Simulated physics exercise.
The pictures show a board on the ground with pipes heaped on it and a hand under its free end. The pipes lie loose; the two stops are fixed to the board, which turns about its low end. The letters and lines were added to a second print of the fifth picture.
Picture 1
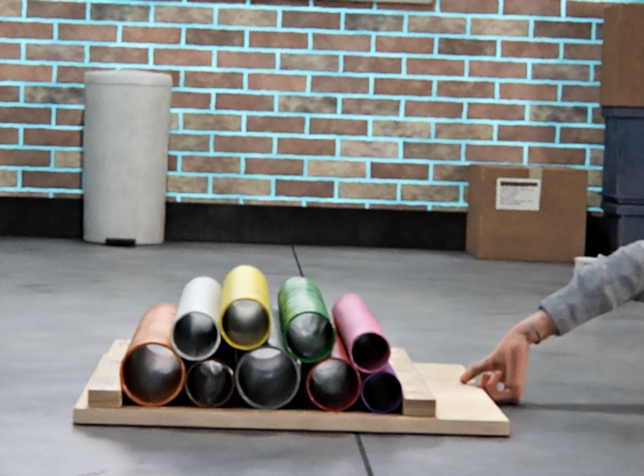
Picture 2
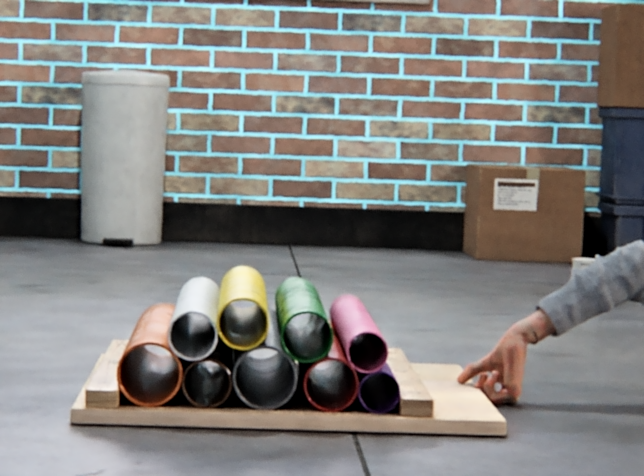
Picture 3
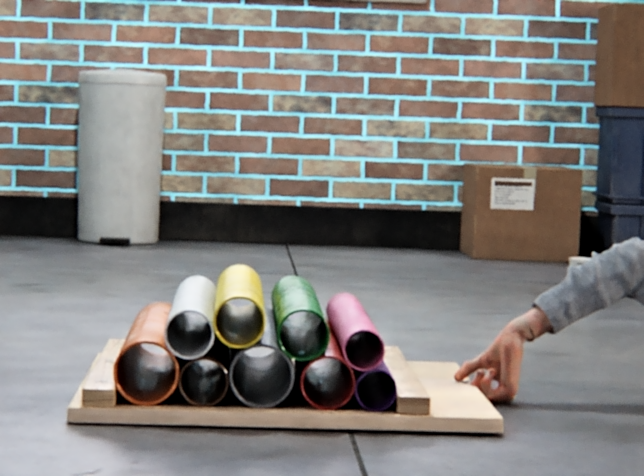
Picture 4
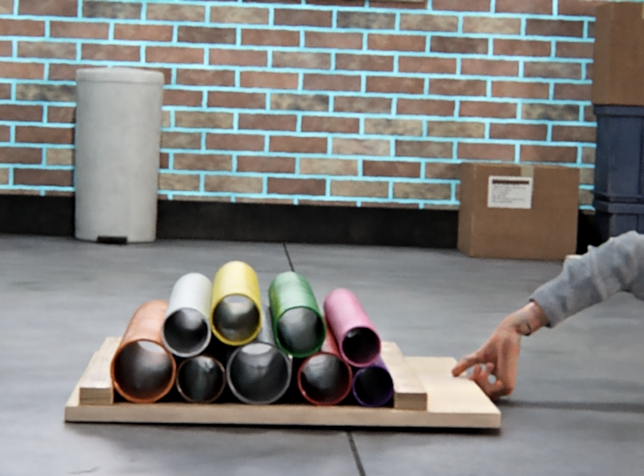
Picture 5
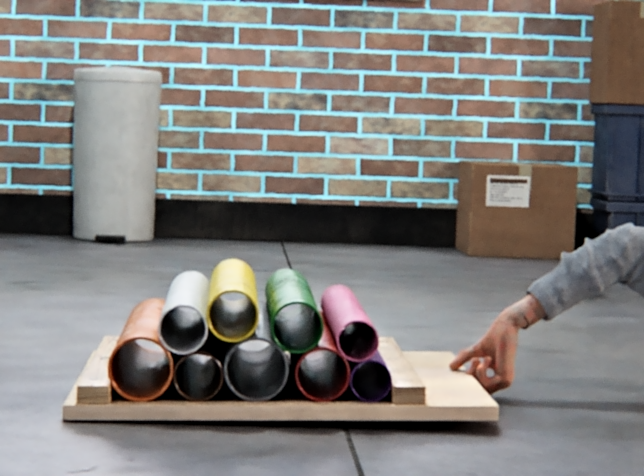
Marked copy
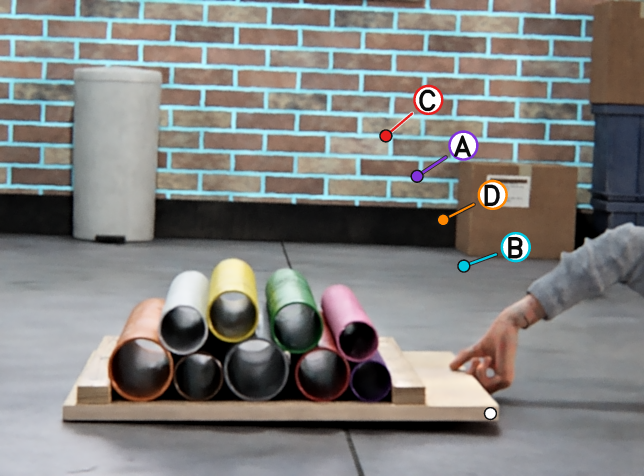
A hand in a grey sleeve stayed at the right end of a wooden board stacked with colourful pipes, and nothing on it visibly shifted while the whole view slid very slightly left.
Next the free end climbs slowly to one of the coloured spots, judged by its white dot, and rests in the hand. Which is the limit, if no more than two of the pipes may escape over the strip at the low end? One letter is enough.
At most to A.
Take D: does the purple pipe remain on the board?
Yes.
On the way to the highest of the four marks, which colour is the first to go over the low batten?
The white one.
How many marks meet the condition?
Three of them.
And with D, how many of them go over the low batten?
At D the number is none.
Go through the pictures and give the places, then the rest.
White pipe (195, 336); pink pipe (370, 352); green pipe (310, 337), in the first frame.
Green pipe (307, 337); yellow pipe (243, 324), in the second frame.
Board (282, 381); grey pipe (262, 376), in the third frame.
Board (279, 378); orange pipe (143, 370); brown pipe (201, 379), in the fourth frame.
Board (278, 374); orange pipe (141, 369); brown pipe (198, 377), in the fifth frame.
On the marked copy, A at (417, 176); B at (464, 266); C at (386, 136); D at (444, 220); the white dot at (490, 413).
Following A. Soon after the start, board at 20°.
Later, board at 36°.
In the end, board at 36°, none over the low batten.
As for the rest, B none over the low batten; C three over the low batten (white, green, yellow); D none over the low batten.
